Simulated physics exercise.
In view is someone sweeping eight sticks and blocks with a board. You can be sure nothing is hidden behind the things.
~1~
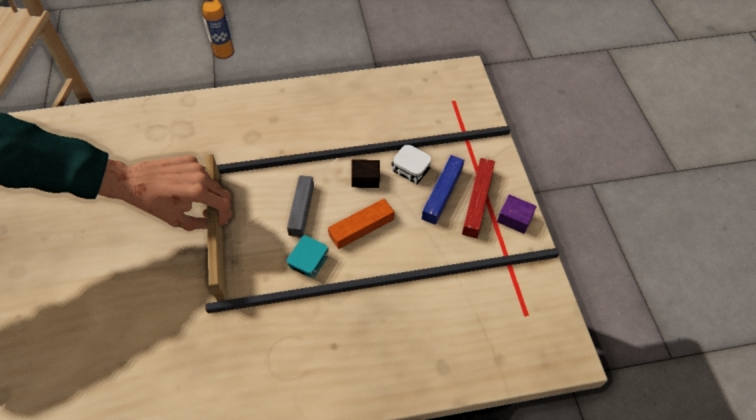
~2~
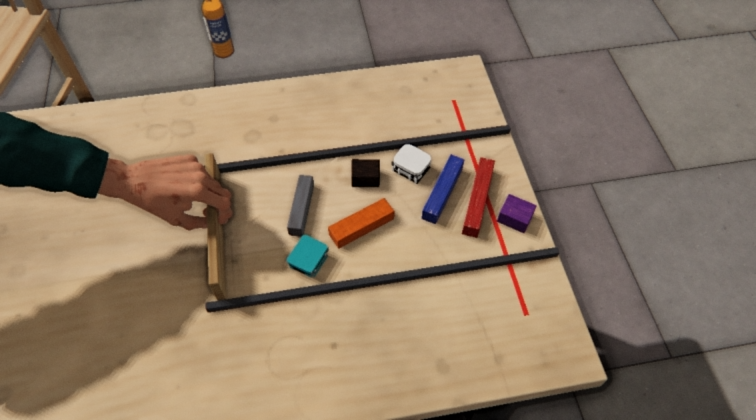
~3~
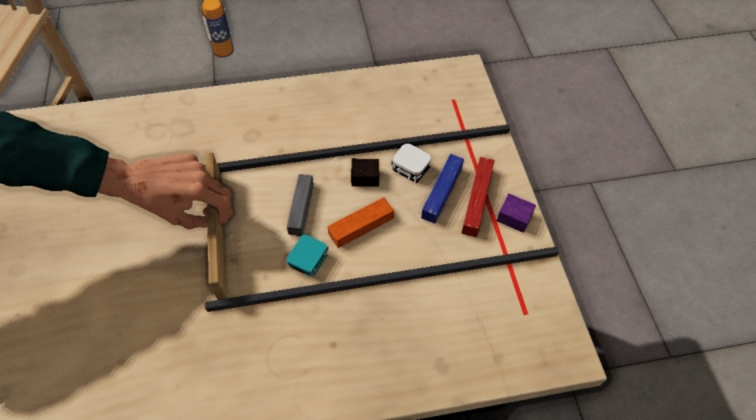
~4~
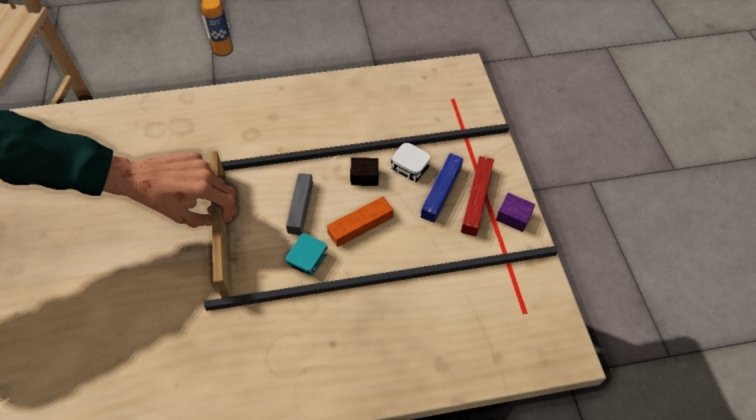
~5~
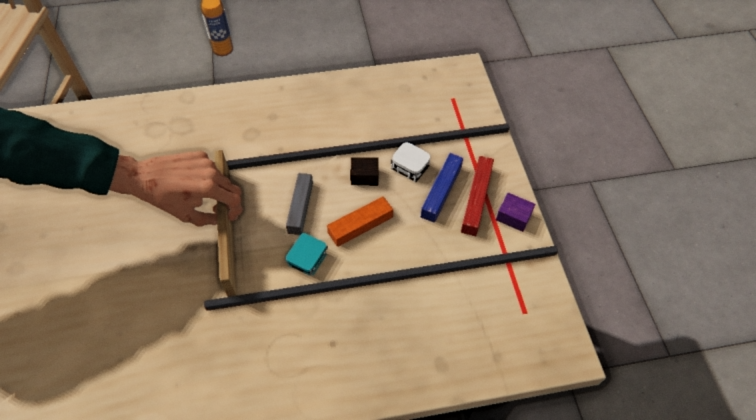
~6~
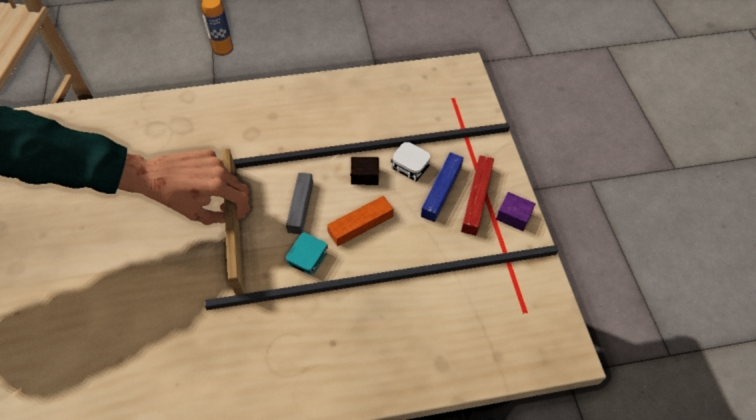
A hand in a dark green sleeve grips an upright wooden board at the left of a pale wooden table, seen from above on grey paving. Between two dark rails lie grey, turquoise, black, orange, white, blue, red and purple sticks and blocks, with red tape crossing at the right. The board stays still, then slides slightly right, touching nothing, while the pieces and view remain still.
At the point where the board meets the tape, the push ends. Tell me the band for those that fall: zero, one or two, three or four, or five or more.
The push clears off a handful of three or four.
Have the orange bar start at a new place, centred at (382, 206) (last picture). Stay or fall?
It remains up.
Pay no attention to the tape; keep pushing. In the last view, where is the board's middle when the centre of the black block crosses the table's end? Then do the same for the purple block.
I'd say about (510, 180) for the first one and about (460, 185) for the second.
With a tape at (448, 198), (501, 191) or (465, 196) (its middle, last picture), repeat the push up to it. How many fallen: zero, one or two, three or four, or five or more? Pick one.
In turn: Zero; three or four; 1 or 2.
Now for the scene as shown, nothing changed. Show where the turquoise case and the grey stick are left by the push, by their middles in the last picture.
In order, first (513, 229), then (488, 175).
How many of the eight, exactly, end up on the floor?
It comes to 3.
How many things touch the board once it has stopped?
The number is 2.
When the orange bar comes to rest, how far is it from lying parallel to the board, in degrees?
It is near 10° out of line.
Soon after, none off yet; purple block at rest near (516, 212); red bar at rest near (478, 194); blue bar at rest near (443, 186).
After that, none off yet; purple block at rest near (516, 212); red bar moving near (484, 195); blue bar displaced a little near (469, 188).
In the end, the number that fall off is three or four; gone, white case, red bar and purple block.
